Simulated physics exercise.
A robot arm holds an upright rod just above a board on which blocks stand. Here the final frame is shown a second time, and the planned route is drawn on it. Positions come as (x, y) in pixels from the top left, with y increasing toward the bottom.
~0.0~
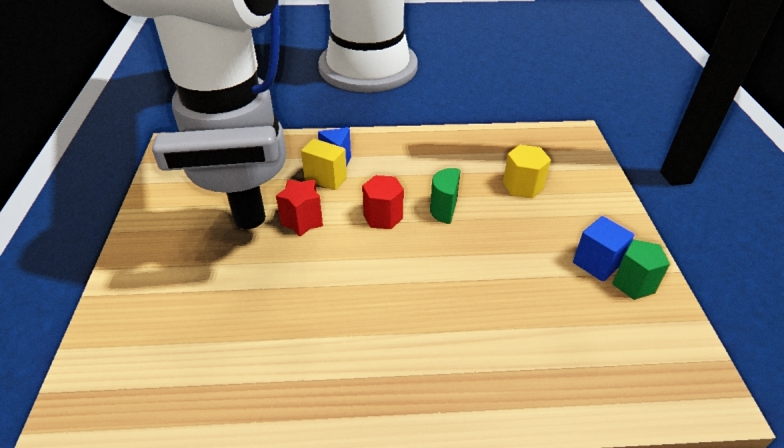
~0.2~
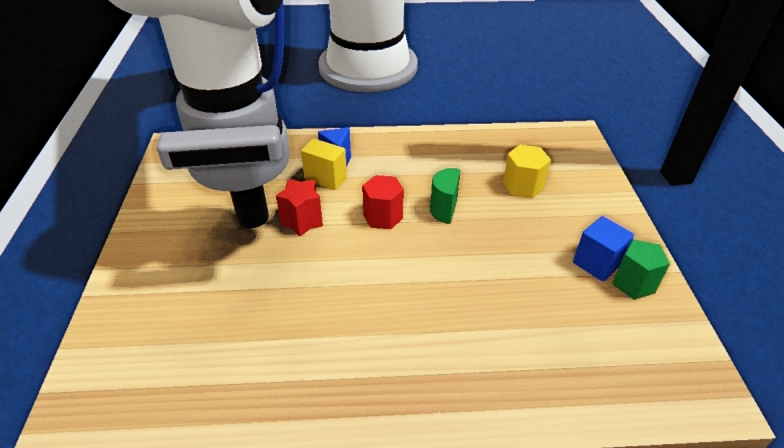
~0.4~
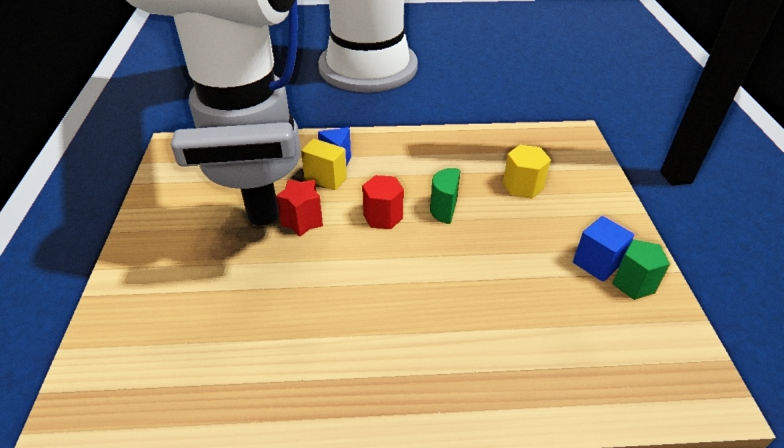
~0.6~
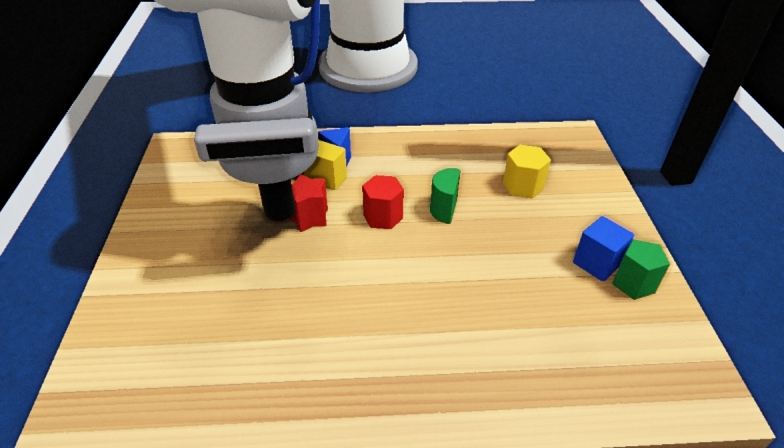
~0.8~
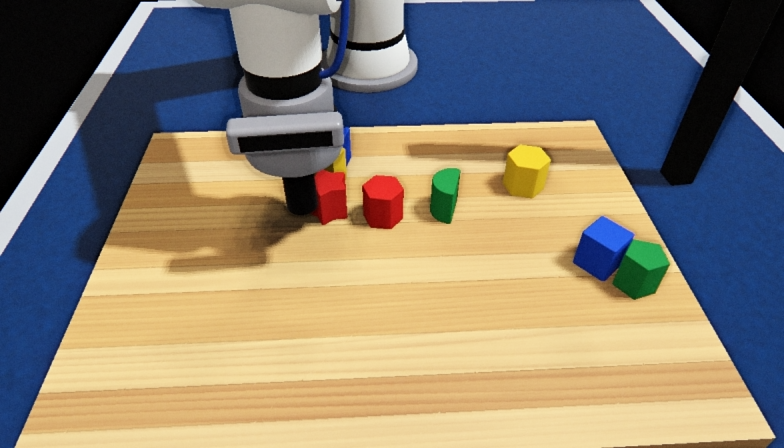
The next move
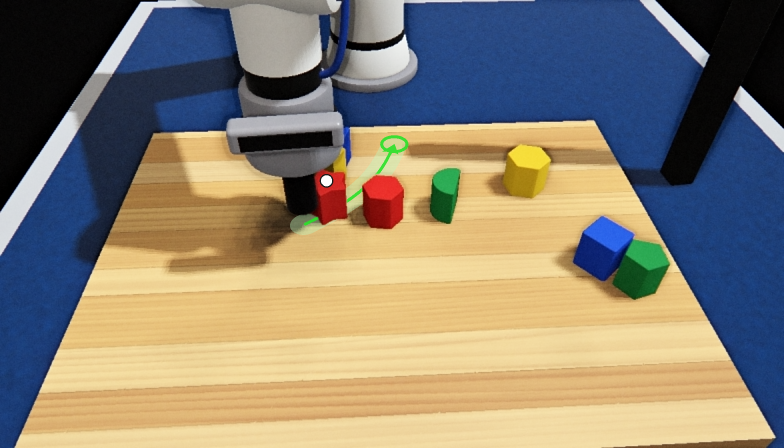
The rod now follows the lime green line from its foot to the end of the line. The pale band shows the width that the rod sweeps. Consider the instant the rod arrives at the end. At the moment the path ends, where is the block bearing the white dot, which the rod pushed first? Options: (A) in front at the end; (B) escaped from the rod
B - escaped from the rod.
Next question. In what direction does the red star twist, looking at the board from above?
Spins clockwise.
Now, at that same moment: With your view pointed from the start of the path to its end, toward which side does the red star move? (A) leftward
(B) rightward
B.
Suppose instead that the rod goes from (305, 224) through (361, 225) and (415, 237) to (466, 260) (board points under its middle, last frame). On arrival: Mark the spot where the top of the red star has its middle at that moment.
Somewhere near (353, 173).
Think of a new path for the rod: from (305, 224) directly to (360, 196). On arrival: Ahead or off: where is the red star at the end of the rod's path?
Final position: Ahead.
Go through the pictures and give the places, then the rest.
In the first frame, tip of the rod at (250, 219), middles of tops, yellow oblong at (323, 149), red star at (299, 191).
In the second frame, rod at (253, 218), nothing pushed.
In the third frame, rod at (263, 216), nothing pushed.
In the fourth frame, rod at (280, 211), red star at (305, 187).
In the fifth frame, rod at (303, 205), yellow oblong hidden, red star at (327, 181).
The line goes from (305, 224) by way of (349, 200) and (379, 172) to (394, 144); the dot is on the red star.
The first path, step by step. One third of the way, rod at (348, 181); red star at (371, 158).
Two thirds of the way, rod at (379, 153); red star at (404, 135), turned 15° clockwise.
At the end, rod at (394, 126); yellow oblong unmoved; red star at (419, 125), turned 65° clockwise.
